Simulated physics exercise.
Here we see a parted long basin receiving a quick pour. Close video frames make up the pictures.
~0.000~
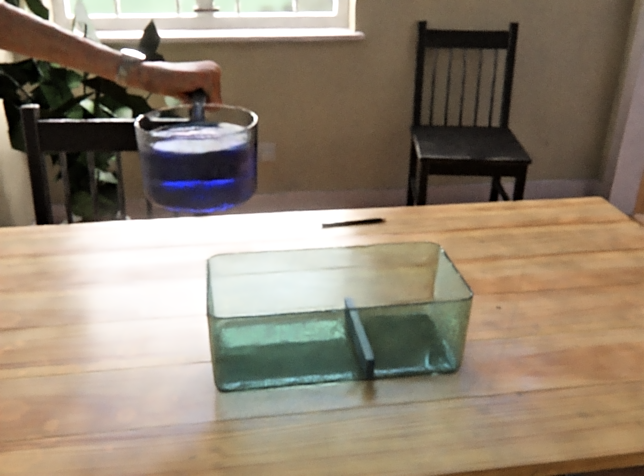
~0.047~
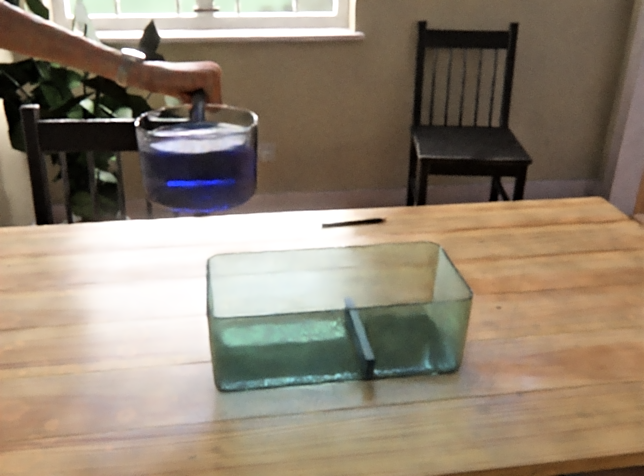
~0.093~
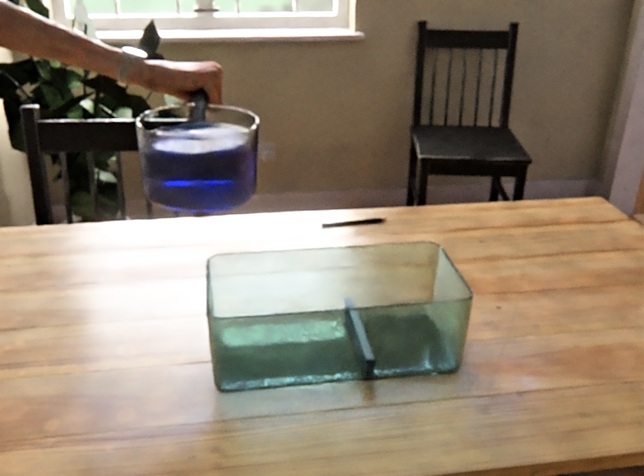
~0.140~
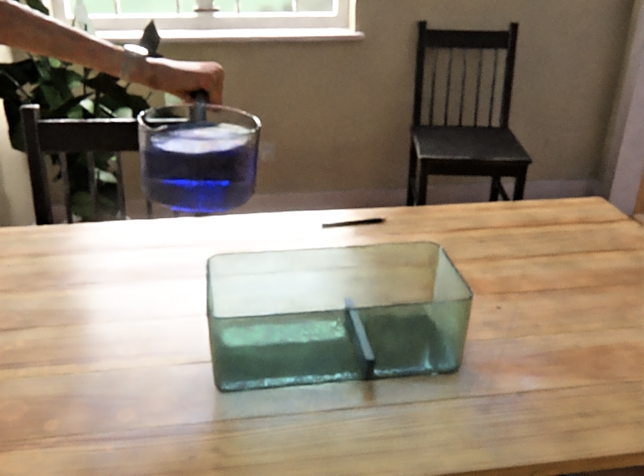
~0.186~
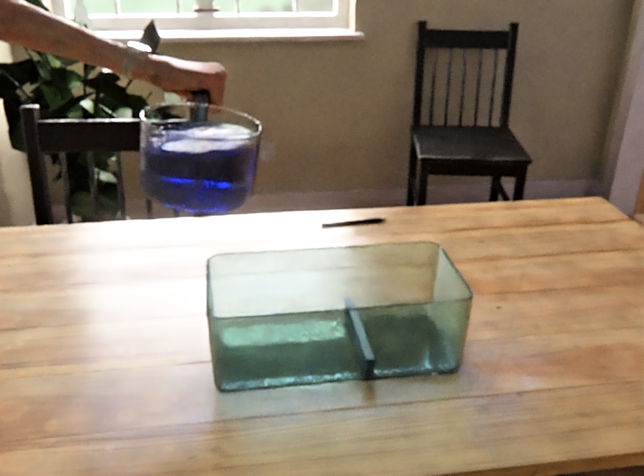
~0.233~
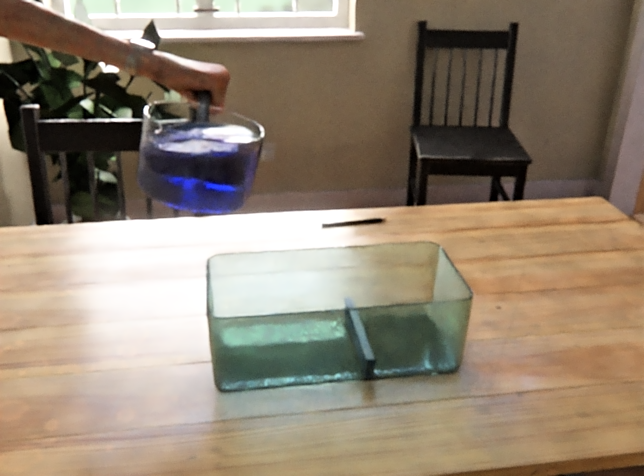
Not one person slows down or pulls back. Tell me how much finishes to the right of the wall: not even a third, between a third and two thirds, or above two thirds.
Stops short of a third.
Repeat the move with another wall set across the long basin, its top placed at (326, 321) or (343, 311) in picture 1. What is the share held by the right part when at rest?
Roughly 45 % and 10 %.
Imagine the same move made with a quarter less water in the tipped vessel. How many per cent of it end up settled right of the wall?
Near 10 %.
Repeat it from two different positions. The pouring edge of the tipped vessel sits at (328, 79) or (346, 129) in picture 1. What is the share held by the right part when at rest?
It comes to about 70 %, followed by about 70 %.
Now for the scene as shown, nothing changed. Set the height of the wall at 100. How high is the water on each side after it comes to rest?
Left side 80 percent, right side 20 percent.
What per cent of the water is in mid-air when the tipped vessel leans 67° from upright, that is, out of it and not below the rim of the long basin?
Somewhere around 25 per cent of it.
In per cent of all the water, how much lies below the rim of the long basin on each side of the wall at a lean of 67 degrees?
Left: 5 %; right: 0 %.
By 0.60 s the tilt is 67° and 70 per cent is still to pour, 3 is left of the wall and 0 right of it.
By 0.88 s the tilt is 96° and 20 per cent is still to pour, 57 is left of the wall and 2 right of it.
By 1.16 s the tilt is 98° and 4 per cent is still to pour, 82 is left of the wall and 8 right of it.
By 1.47 s the tilt is 98° and 0 per cent is still to pour, 87 is left of the wall and 10 right of it.
At rest 88 per cent lies left of the wall, 11 right of it and 2 outside.
